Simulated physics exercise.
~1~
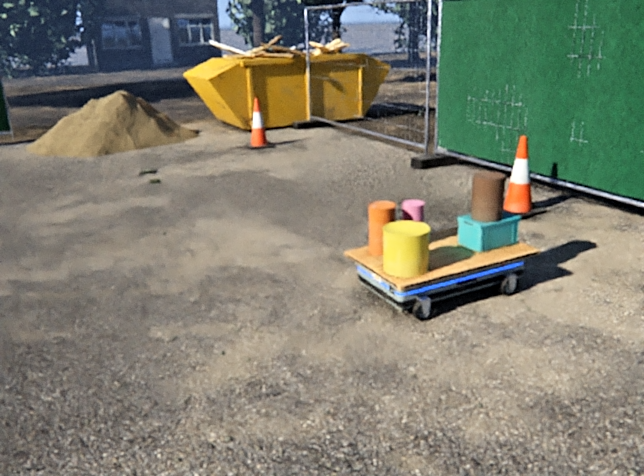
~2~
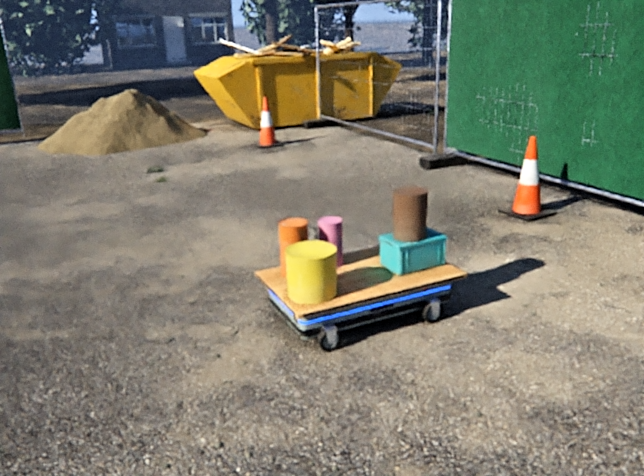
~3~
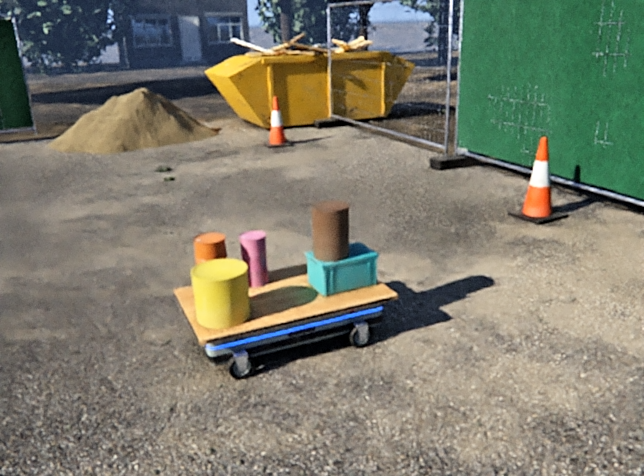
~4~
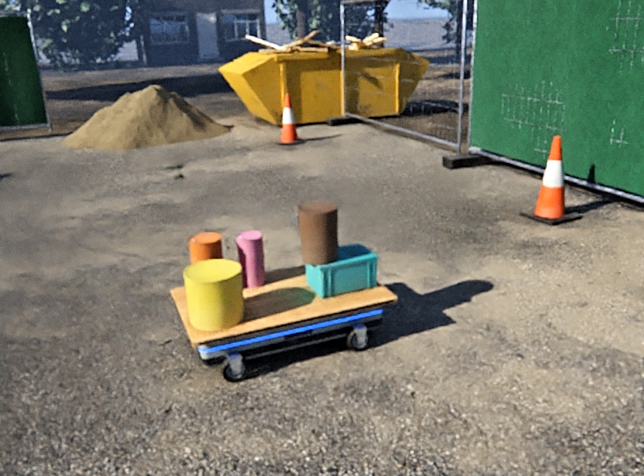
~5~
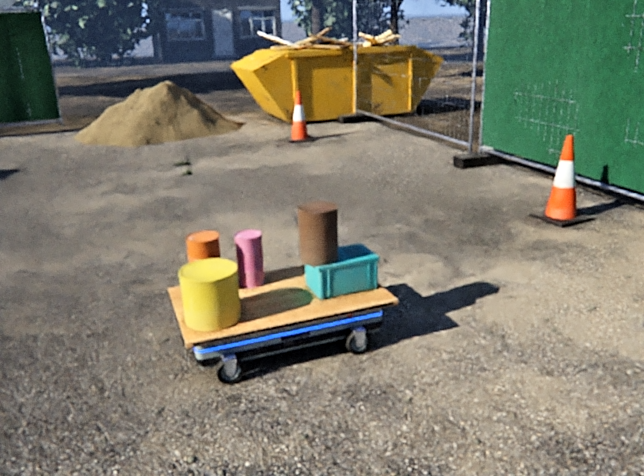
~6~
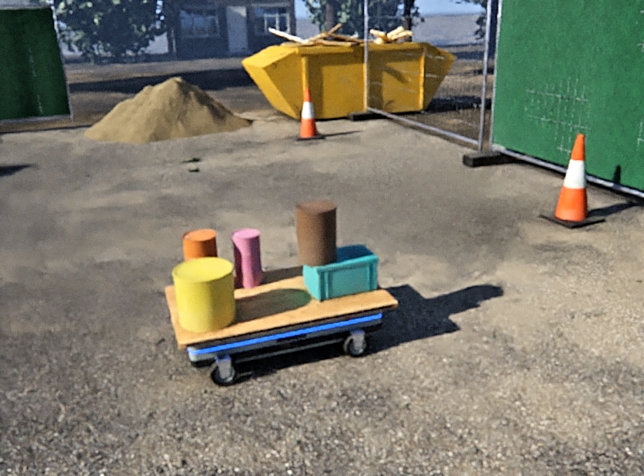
A loaded cart rolls left across the yard and stops with all its containers upright.
